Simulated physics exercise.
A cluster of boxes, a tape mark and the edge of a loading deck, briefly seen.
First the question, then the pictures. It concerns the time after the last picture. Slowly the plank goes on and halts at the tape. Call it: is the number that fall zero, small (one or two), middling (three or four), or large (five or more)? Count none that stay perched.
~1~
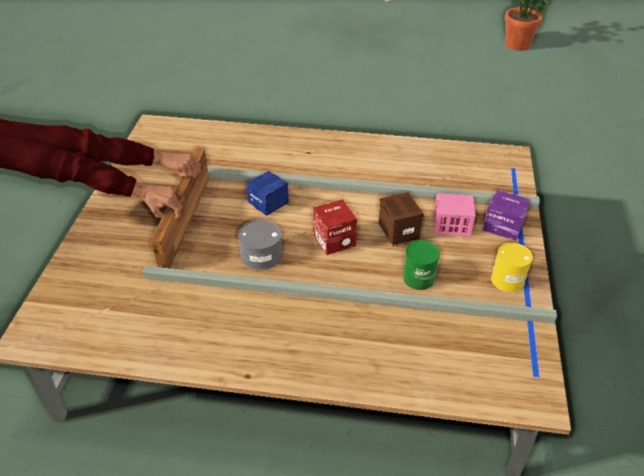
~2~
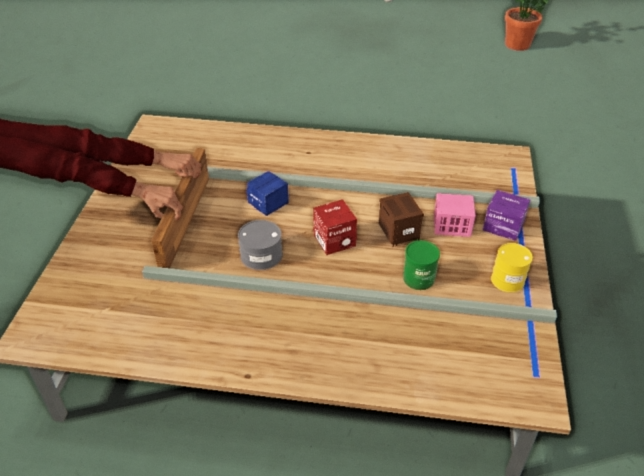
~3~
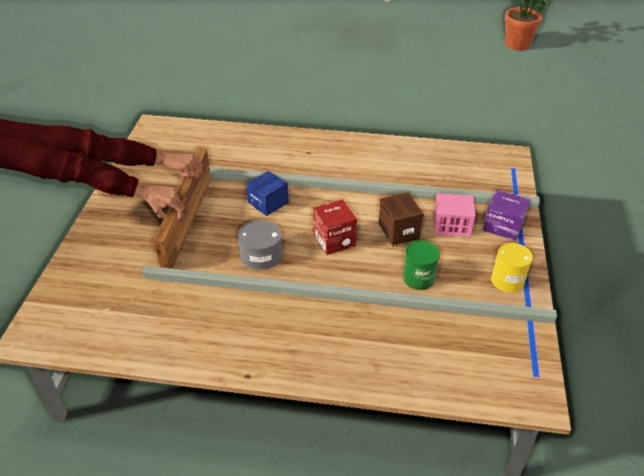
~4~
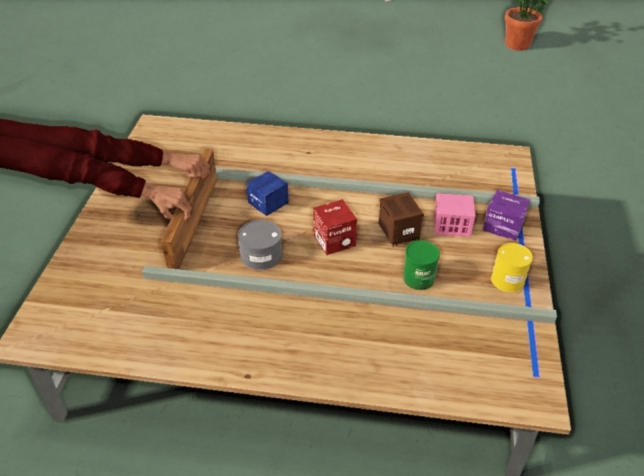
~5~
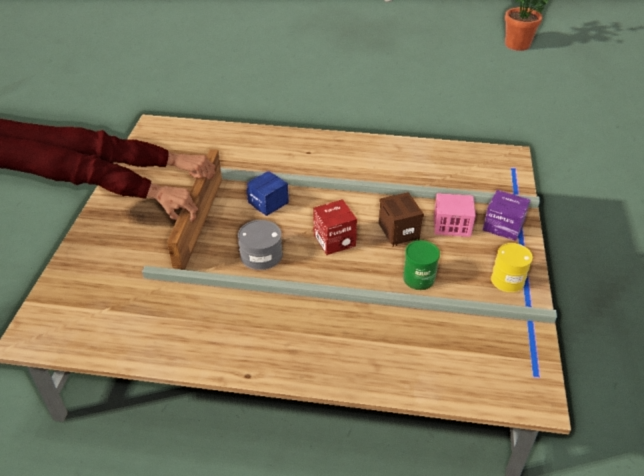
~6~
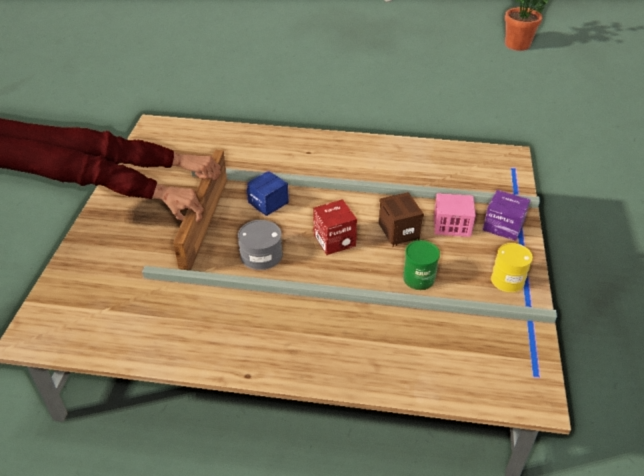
It is large.
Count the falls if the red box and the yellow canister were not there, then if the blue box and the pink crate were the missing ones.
First try: 3 fallen; other try: 4.
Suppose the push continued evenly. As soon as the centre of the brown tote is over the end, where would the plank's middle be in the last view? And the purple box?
Brown tote over the end: About (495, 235). Purple box over the end: About (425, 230).
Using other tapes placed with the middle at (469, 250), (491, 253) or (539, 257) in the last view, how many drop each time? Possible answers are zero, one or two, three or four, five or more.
Well, in the order given, it's 1 or 2, either three or four and five or more.
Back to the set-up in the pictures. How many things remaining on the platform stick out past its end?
You'd get 3.
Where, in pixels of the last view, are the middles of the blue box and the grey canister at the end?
They come to rest around (536, 210) and (551, 270).
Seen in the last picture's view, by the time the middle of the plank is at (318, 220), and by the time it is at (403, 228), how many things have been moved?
Counts: 3 and 7.
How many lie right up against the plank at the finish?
3 are in contact with it.
Early on, none off yet; purple box at rest near (506, 215); yellow canister at rest near (511, 268); pink crate at rest near (454, 215).
Finally, the number that fall off is five or more; lost, brown tote, green pail, pink crate, yellow canister and purple box.
